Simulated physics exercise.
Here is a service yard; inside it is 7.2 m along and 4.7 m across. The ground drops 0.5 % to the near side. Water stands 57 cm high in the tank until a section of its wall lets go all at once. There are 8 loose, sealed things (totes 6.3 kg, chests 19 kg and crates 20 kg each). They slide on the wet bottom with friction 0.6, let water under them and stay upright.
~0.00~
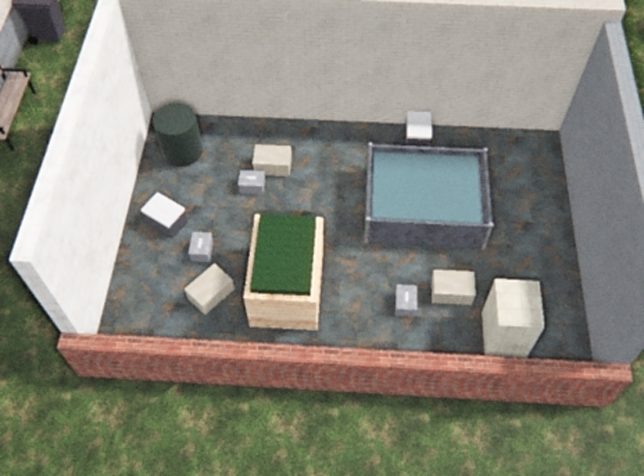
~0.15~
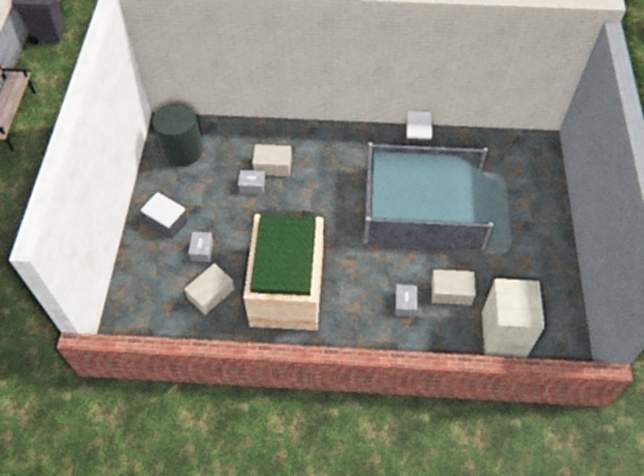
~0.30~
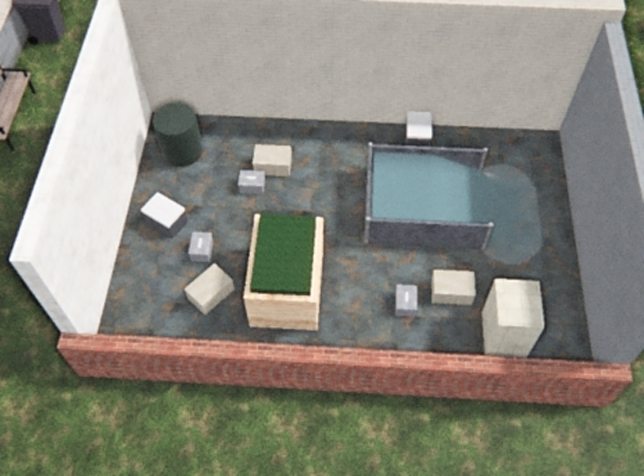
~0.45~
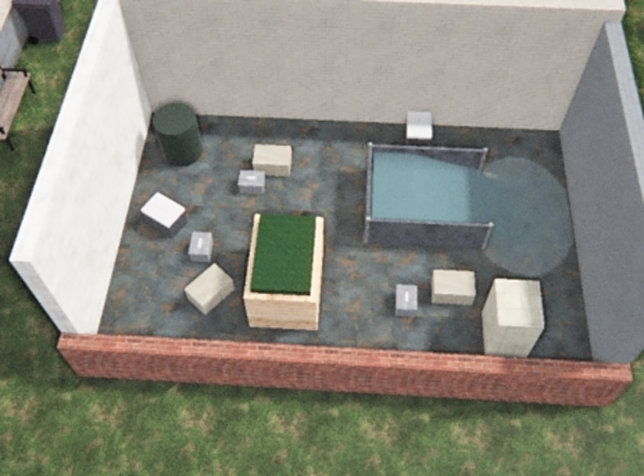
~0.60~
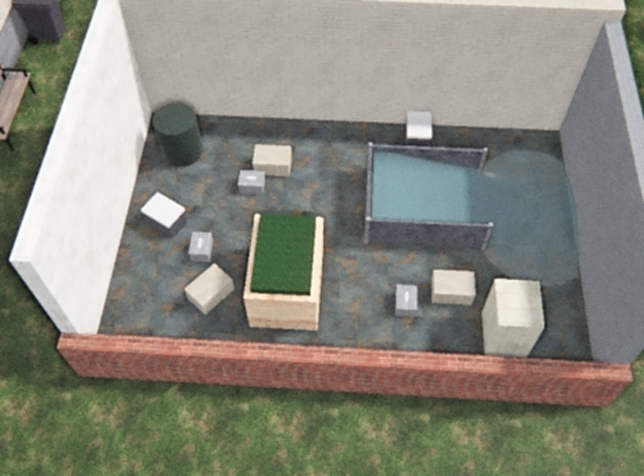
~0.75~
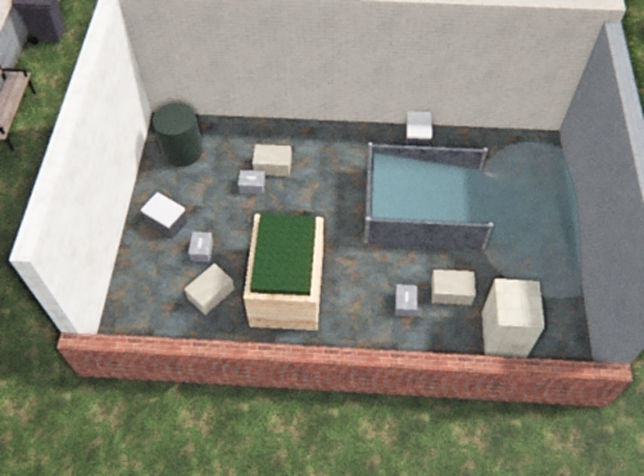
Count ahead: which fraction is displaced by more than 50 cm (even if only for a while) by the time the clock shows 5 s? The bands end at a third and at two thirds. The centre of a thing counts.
Share: Under a third.
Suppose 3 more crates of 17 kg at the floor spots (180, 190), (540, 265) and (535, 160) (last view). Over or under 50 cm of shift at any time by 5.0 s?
In turn: Under, more, past it.
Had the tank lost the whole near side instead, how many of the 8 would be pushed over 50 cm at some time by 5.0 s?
Then 2.
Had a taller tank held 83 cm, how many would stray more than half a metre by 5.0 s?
In that case 4 of them.
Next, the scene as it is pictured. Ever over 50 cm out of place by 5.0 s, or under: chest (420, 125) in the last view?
Answer: Past it.
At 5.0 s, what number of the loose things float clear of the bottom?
At that moment 0.
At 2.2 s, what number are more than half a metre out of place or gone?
By then 0.
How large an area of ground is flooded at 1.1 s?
Some 7.0 m2.
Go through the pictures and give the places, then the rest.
The first picture shows a tote at (200, 243) rests on the ground; a chest at (419, 124), on the bottom; 2.4 m2 under water; 0 of 8 have shifted.
The second picture shows a tote at (200, 243) rests on the ground; a chest at (419, 124), on the bottom; water covers 3.1 m2; 0 of 8 have shifted.
The third picture shows a tote at (200, 243) rests on the ground; a chest at (419, 124) rests on the ground; water covers 4.1 m2; 0 of 8 have shifted.
The fourth picture shows a tote at (200, 243) rests on the ground; a chest at (419, 124), on the bottom; 5.2 m2 under water; 0 of 8 have shifted.
The fifth picture shows a tote at (200, 243) rests on the ground; a chest at (419, 124) rests on the ground; water covers 5.9 m2; 0 of 8 have shifted.
The sixth picture shows a tote at (200, 243), on the bottom; a chest at (419, 124) rests on the ground; water covers 6.3 m2; 0 of 8 have shifted.
After 1.1 s 0 of 8 are over 50 cm from their spots; 0 afloat.
After 2.2 s 0 of 8 are over 50 cm from their spots; 0 afloat.
After 3.5 s 1 of 8 are over 50 cm from their spots; 0 afloat.
After 5.0 s 1 of 8 are over 50 cm from their spots, and 1 have been at some point; 0 afloat.
